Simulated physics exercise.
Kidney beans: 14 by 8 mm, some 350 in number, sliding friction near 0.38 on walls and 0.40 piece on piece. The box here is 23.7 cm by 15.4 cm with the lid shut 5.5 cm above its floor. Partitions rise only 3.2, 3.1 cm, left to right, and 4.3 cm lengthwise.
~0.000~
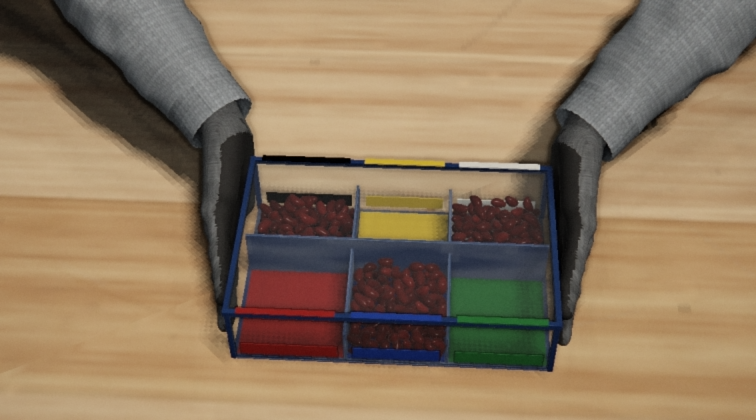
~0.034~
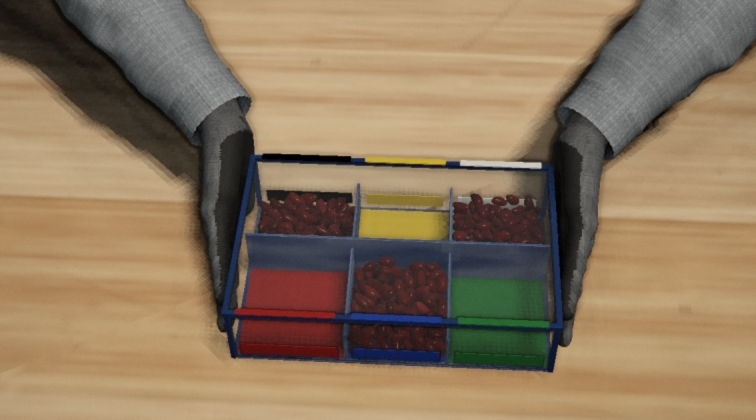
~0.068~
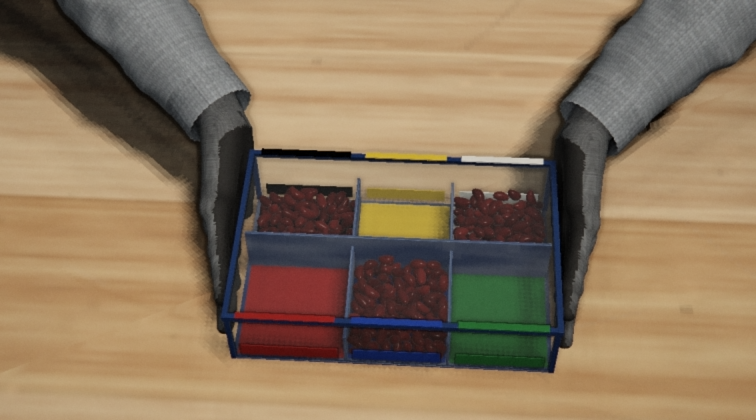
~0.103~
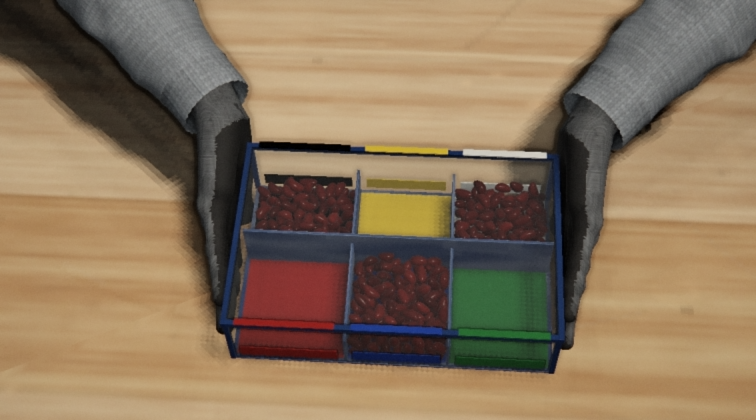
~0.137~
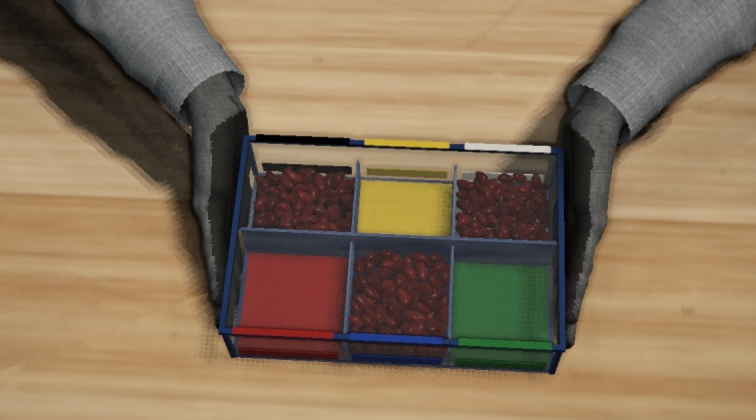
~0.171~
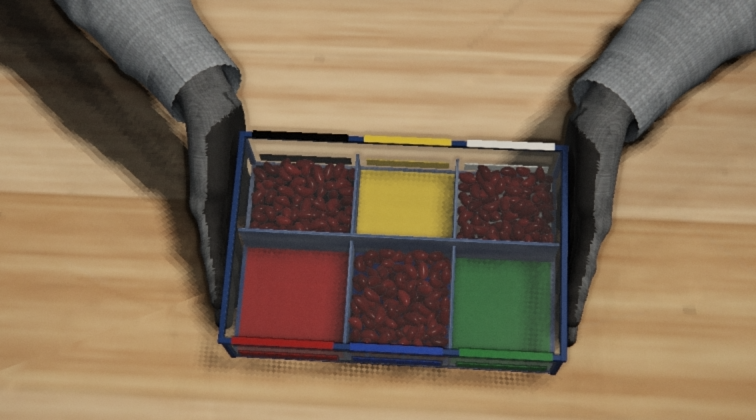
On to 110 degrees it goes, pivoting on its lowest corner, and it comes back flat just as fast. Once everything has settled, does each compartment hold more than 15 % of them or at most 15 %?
Red: At most 15 %; blue: More than 15 %; green: At most 15 %; yellow: At most 15 %; white: More than 15 %; black: More than 15 %.
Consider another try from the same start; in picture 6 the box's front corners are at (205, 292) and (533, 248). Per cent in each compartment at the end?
Result - red: 30 %; blue: 5 %; green: 0 %; yellow: 5 %; white: 10 %; black: 50 %.
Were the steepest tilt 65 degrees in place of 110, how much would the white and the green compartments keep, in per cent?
Then: White 30; green 5.
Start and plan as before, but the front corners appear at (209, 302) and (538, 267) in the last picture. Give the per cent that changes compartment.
Then roughly 70 per cent.
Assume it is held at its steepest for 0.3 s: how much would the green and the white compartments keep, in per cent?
That would leave green with 10 percent and white with 25 percent.
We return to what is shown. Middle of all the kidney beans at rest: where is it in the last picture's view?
Centre at rest: Approx. (407, 291) px.
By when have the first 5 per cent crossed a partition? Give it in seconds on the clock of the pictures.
That happens at about 0.60 s on the clock.
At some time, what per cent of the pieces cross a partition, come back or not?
Some 20 per cent.
After 0.66 s, tilt 109 degrees; red 5 %, blue 35 %, green 5 %, white 30 %, black 25 %.
Then, at 0.99 s, tilt 45 degrees; red 5 %, blue 40 %, green 10 %, white 25 %, black 20 %.
Then, at 1.41 s, tilt 0 degrees; red 10 %, blue 35 %, green 10 %, white 25 %, black 20 %.
At rest (1.8 s), red 10 %, blue 35 %, green 10 %, yellow 0 %, white 25 %, black 20 %.
